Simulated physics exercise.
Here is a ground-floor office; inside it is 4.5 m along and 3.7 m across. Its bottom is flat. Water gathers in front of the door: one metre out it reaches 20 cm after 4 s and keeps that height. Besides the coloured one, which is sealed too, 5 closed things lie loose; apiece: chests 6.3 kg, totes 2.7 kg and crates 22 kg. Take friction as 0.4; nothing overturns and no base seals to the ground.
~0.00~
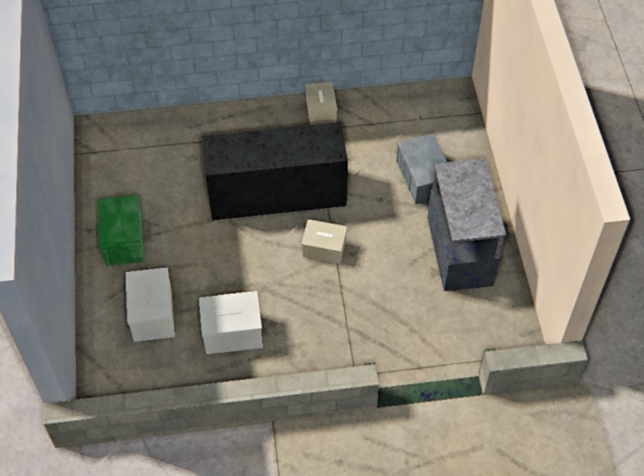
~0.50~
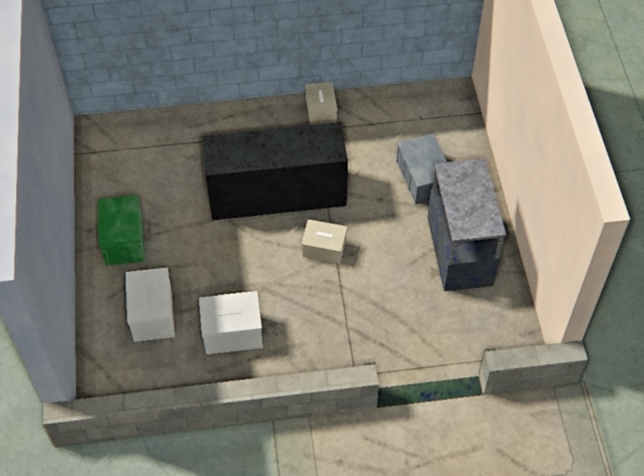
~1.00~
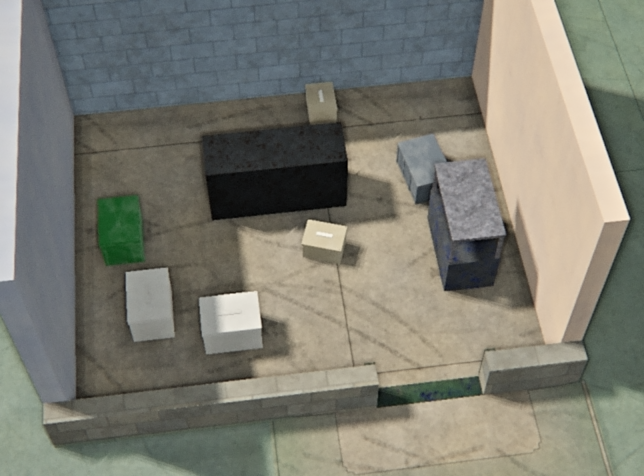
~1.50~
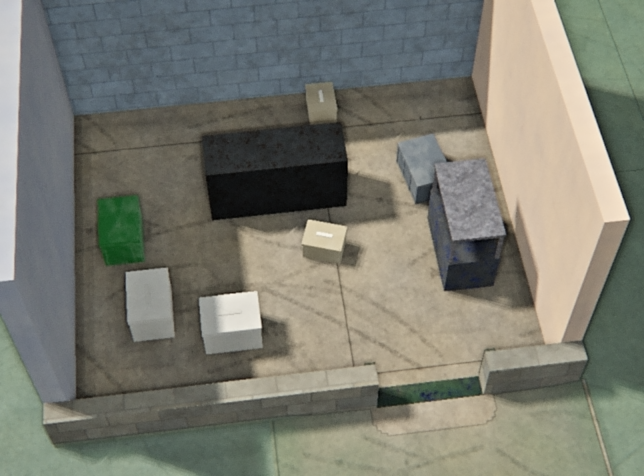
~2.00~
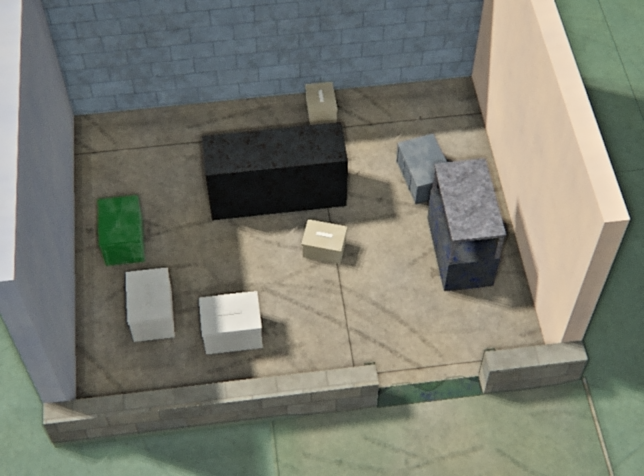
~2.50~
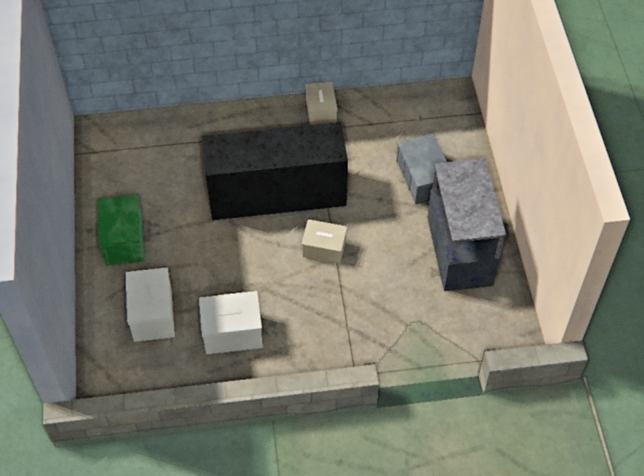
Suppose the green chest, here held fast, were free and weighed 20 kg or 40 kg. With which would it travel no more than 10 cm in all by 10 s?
Verdict: The lower weight is enough.
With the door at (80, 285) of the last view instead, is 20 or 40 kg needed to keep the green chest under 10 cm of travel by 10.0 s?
In that case only the higher weight holds it.
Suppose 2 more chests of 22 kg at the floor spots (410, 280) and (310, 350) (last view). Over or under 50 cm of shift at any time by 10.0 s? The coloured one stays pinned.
In turn: Past it, under.
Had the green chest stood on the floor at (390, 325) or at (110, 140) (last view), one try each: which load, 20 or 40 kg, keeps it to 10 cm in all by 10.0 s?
In turn: It takes the larger; the smaller is enough.
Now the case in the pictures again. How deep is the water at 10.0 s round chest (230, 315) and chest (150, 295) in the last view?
About 2 and 7 cm.
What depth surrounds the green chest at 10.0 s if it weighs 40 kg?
About 5 cm.
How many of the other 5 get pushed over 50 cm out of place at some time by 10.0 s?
That makes 3.
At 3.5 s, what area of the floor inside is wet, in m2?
Roughly 2.5 m2.
After 3.5 s the green chest would be 0 cm from its start with 20 kg and 0 cm from its start with 40 kg; 0 cm of water round it then.
After 4.5 s the green chest would be 0 cm from its start with 20 kg and 0 cm from its start with 40 kg; 0 cm of water round it then.
After 7.0 s the green chest would be 0 cm from its start with 20 kg and 0 cm from its start with 40 kg; 3 cm of water round it then.
After 10.0 s the green chest would be 0 cm from its start with 20 kg and 0 cm from its start with 40 kg; 5 cm of water round it then.
